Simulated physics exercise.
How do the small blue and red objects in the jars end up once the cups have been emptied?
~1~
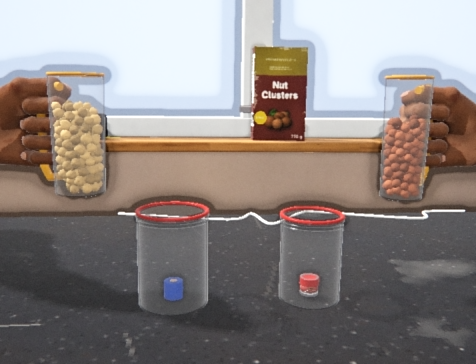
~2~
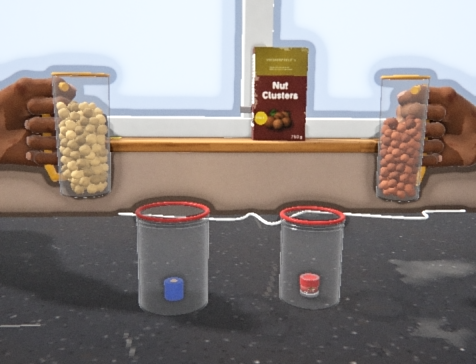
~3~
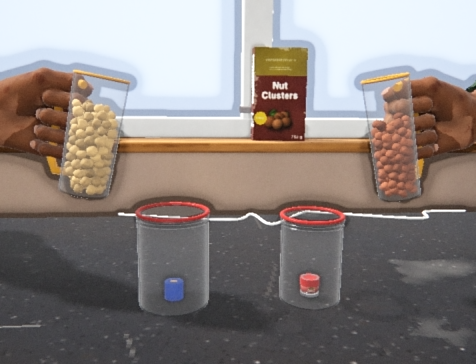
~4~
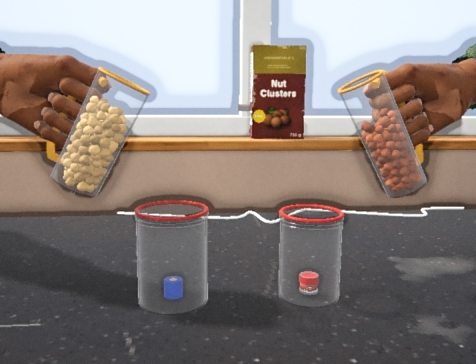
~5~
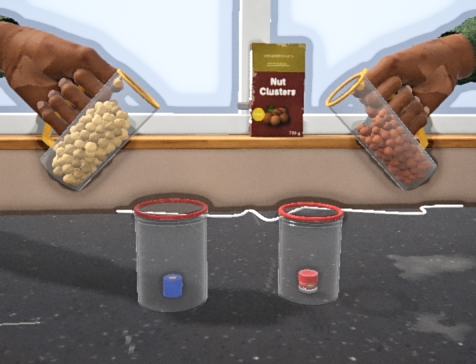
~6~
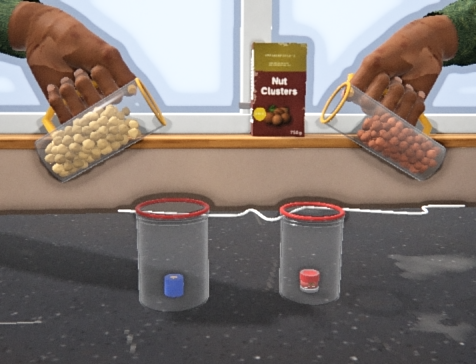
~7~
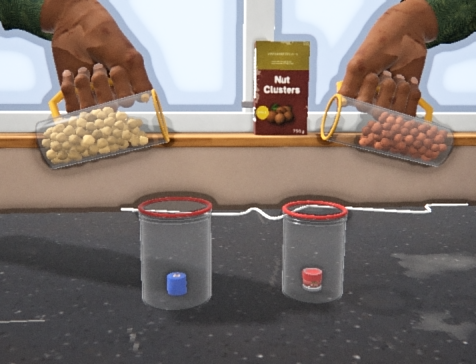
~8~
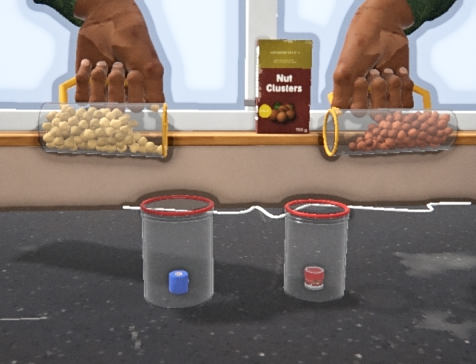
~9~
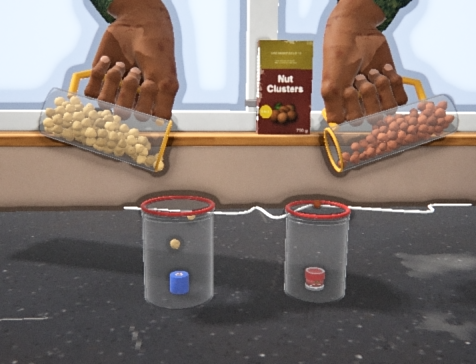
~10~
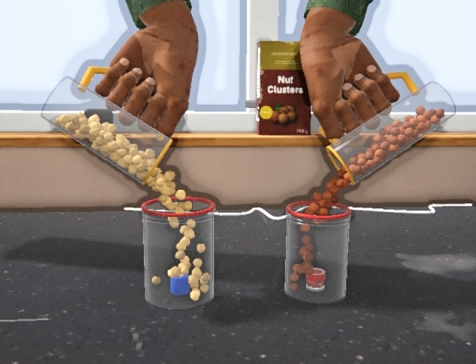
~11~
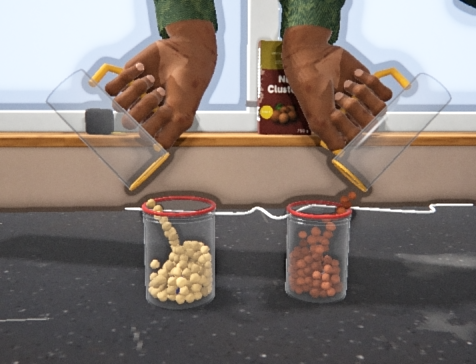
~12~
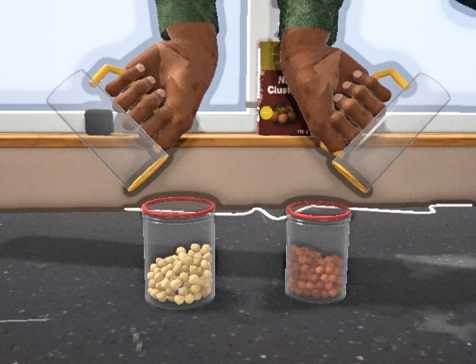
Both get covered. The blue object on the left disappears under the pale pieces, and the red one on the right disappears under the reddish-brown pieces.
